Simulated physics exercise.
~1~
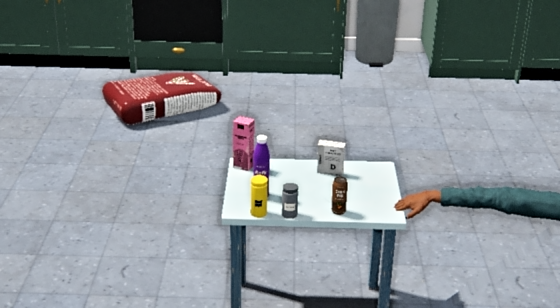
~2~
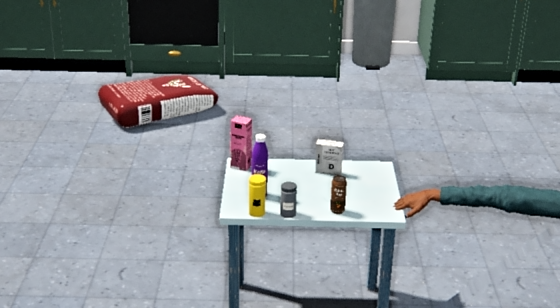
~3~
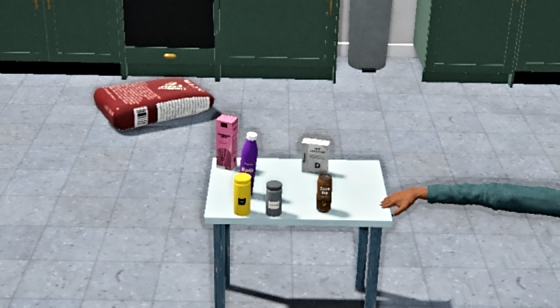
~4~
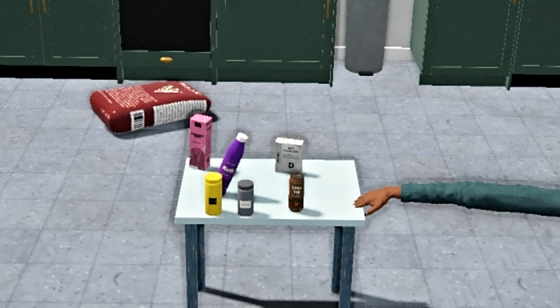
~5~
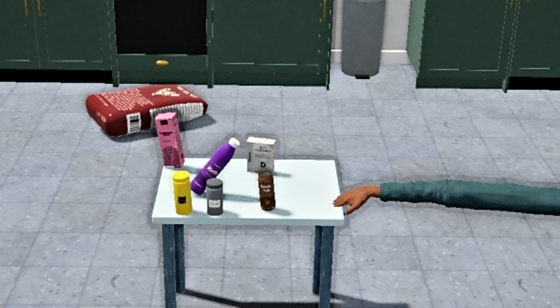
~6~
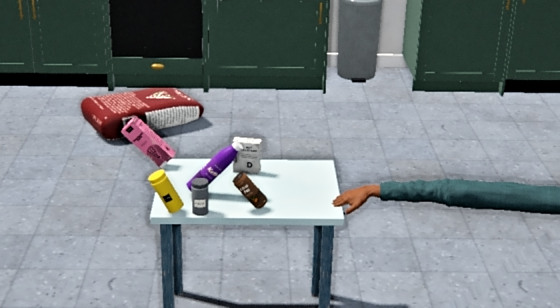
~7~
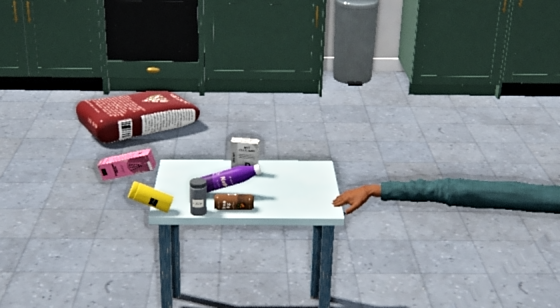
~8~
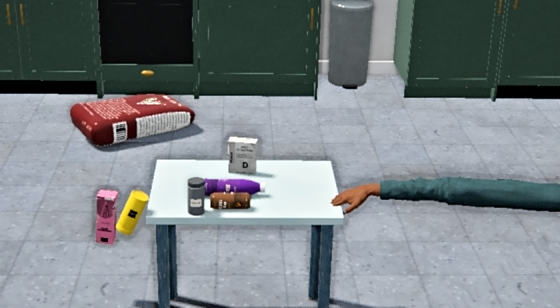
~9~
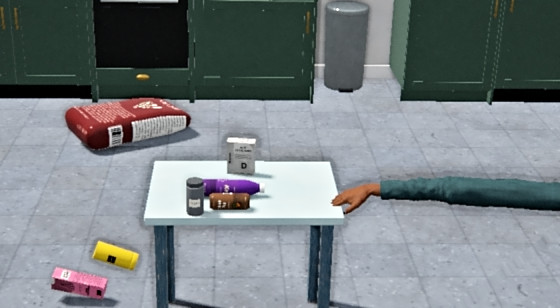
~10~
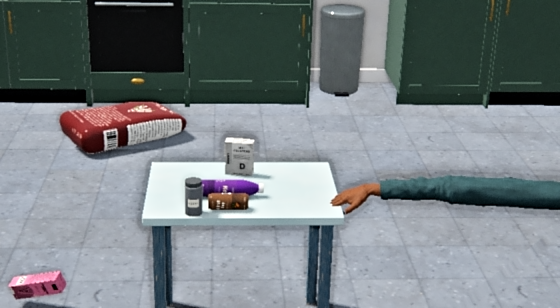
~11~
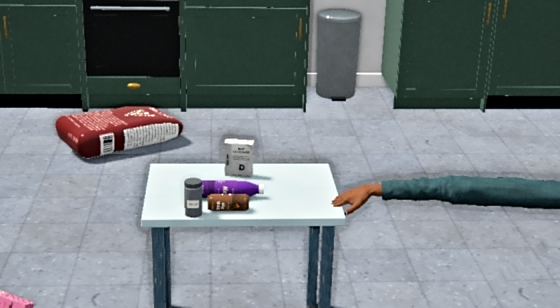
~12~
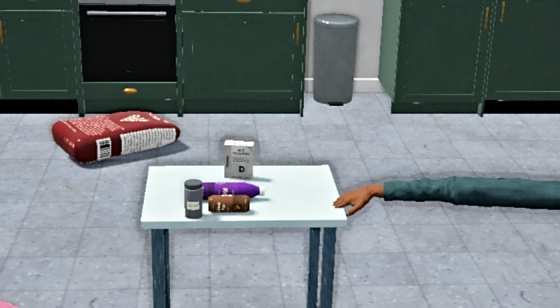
A small table slides left, toppling four containers, and the pink carton and yellow jar fall off.
